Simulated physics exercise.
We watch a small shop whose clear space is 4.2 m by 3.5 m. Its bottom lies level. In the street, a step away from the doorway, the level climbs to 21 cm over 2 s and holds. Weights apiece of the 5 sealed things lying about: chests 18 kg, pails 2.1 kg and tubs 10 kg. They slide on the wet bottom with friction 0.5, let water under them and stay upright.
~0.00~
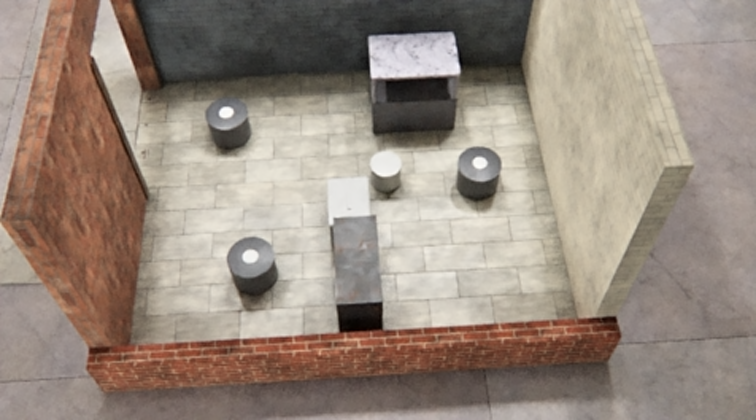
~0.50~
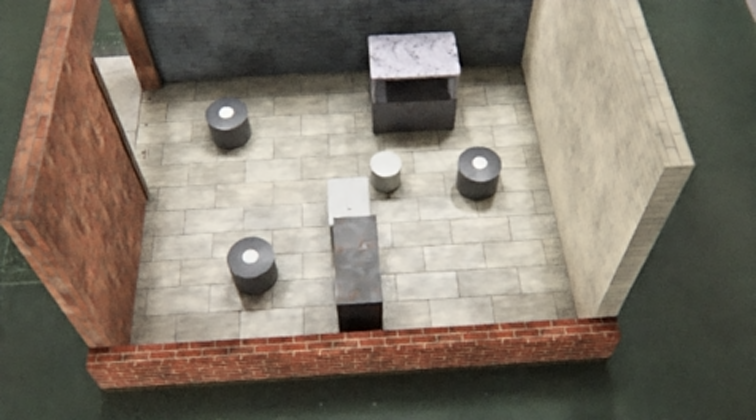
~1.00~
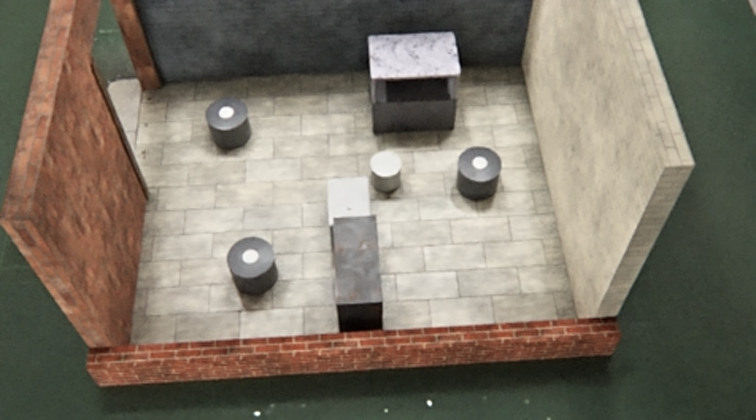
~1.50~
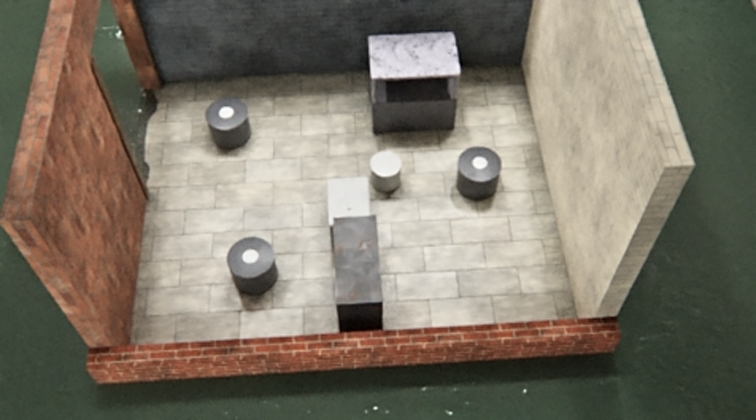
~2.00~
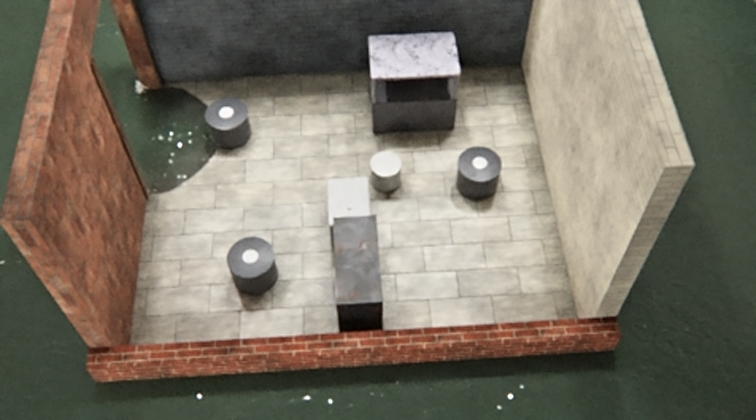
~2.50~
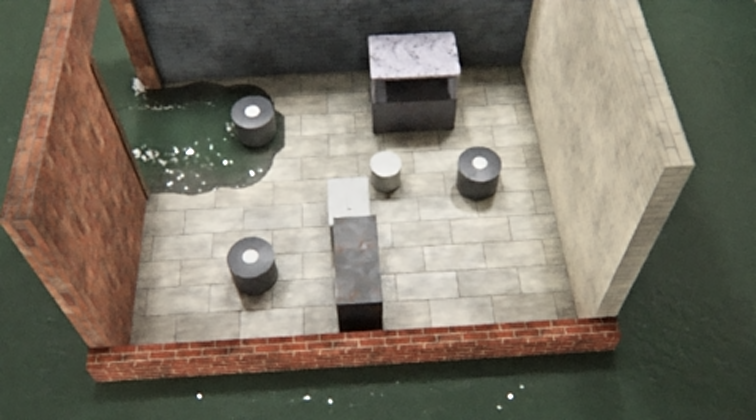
Small brick-walled room seen from above, dark green water surrounding it, then spreading through the left doorway and shifting one round tub rightward.
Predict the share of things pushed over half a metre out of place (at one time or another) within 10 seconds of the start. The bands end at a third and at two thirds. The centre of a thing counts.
Share: Two thirds or more.
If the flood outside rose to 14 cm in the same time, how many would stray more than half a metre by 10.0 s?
Then 2.
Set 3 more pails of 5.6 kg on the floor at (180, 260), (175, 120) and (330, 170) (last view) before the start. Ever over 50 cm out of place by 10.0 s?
In turn: Less, more, past it.
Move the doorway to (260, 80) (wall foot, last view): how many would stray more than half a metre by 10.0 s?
Then 5.
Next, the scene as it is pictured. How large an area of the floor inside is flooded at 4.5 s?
About 9.5 m2.
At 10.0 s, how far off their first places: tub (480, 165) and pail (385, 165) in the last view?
In turn: 150 cm, 80 cm.
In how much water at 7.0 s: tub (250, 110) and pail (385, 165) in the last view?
About 8 and 10 cm.
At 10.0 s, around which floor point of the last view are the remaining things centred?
At about (403, 283).
After 3.5 s 1 of 5 are over 50 cm from their spots; 0 afloat.
After 4.5 s 2 of 5 are over 50 cm from their spots; 2 afloat.
After 7.0 s 4 of 5 are over 50 cm from their spots; 3 afloat.
After 10.0 s 4 of 5 are over 50 cm from their spots, and 4 have been at some point; 4 afloat.
